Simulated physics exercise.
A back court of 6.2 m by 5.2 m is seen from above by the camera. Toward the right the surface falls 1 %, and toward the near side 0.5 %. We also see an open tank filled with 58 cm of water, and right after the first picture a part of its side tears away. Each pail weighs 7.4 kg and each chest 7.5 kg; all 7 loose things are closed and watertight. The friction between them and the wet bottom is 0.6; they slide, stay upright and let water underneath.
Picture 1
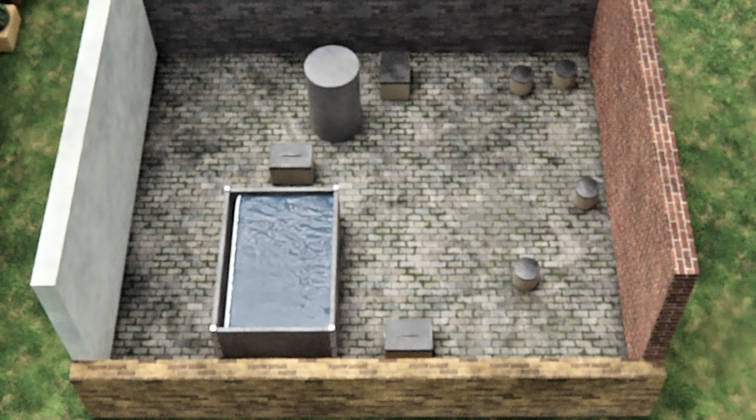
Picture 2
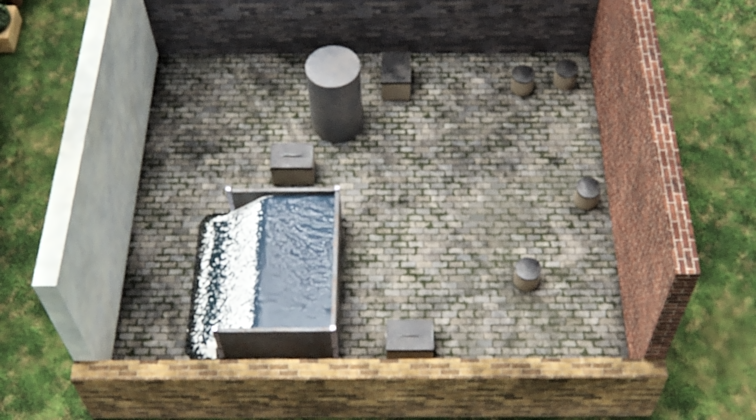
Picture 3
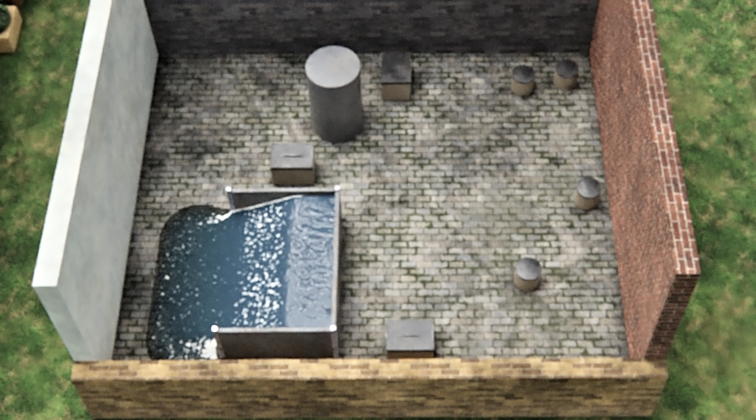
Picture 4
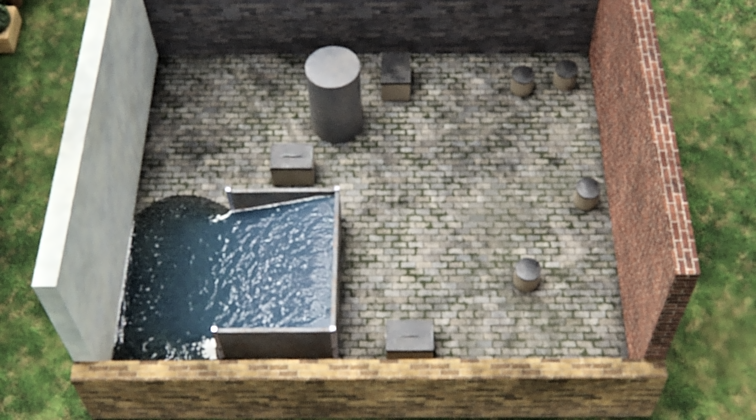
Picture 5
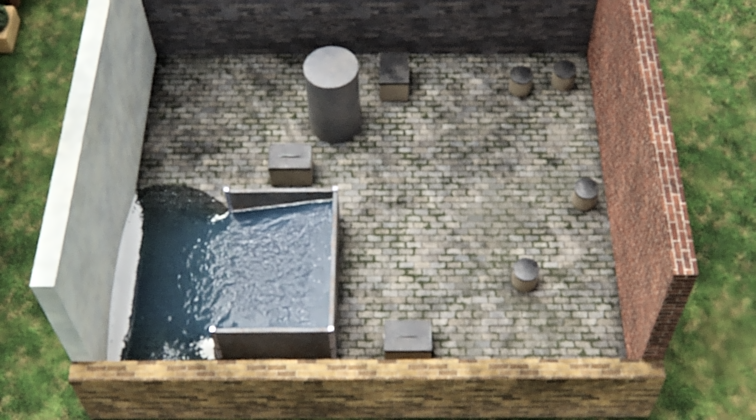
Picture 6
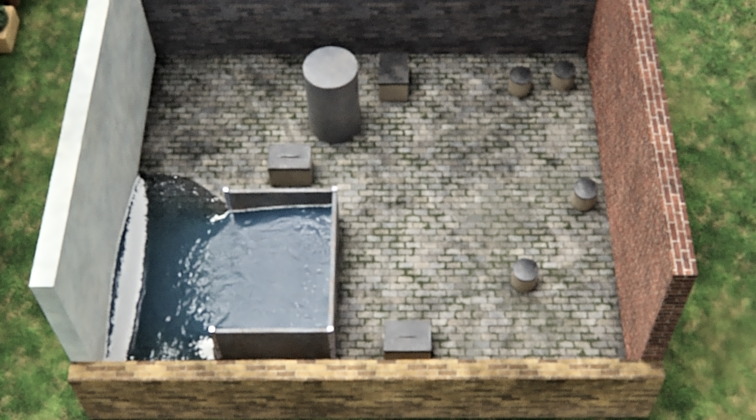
In a walled, paved court seen from above, the left side of an open tank gives way and water pours out, spreading to the pale left wall and washing up against it, while the surrounding blocks and posts stay put.
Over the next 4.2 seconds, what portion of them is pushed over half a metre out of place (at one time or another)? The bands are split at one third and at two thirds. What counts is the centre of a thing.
Expect the count to work out shy of one third.
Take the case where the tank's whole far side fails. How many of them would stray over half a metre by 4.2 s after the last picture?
Then 4 of them would.
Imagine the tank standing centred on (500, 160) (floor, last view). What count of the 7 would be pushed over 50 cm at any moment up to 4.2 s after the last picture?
Then the count would be 2.
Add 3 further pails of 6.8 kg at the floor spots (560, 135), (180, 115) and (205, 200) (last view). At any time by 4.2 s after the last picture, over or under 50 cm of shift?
Order as listed: Inside half a metre / beyond half a metre / beyond half a metre.
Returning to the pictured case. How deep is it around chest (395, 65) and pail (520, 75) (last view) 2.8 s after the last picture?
Depth approx. 4 cm / 0 cm.
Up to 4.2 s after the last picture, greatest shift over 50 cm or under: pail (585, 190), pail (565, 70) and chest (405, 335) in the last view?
Within the mark, within the mark, beyond the mark.
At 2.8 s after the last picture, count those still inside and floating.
Tally: 0 of them.
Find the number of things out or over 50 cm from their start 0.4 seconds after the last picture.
The number comes to 0.
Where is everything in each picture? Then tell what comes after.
A pail at (587, 187) rests on the ground; a chest at (408, 334), on the bottom; water covers 2.5 m2; 0 of 7 have shifted, in the first frame.
A pail at (589, 187), on the bottom; a chest at (410, 334) rests on the ground; 3.3 m2 under water; 0 of 7 have shifted, in the second frame.
A pail at (589, 187), on the bottom; a chest at (410, 334), on the bottom; water covers 4.5 m2; 0 of 7 have shifted, in the third frame.
A pail at (588, 188) rests on the ground; a chest at (409, 335) rests on the ground; water covers 5.7 m2; 0 of 7 have shifted, in the fourth frame.
A pail at (587, 188), on the bottom; a chest at (408, 335) rests on the ground; water covers 6.0 m2; 0 of 7 have shifted, in the fifth frame.
A pail at (586, 188) rests on the ground; a chest at (407, 335) rests on the ground; 6.2 m2 under water; 0 of 7 have shifted, in the sixth frame.
Then, 0.4 s after the last picture 0 of 7 are over 50 cm from their spots; 0 afloat.
Then, 1.5 s after the last picture 0 of 7 are over 50 cm from their spots; 0 afloat.
Then, 2.8 s after the last picture 1 of 7 are over 50 cm from their spots; 0 afloat.
Then, 4.2 s after the last picture 2 of 7 are over 50 cm from their spots, and 2 have been at some point; 0 afloat.
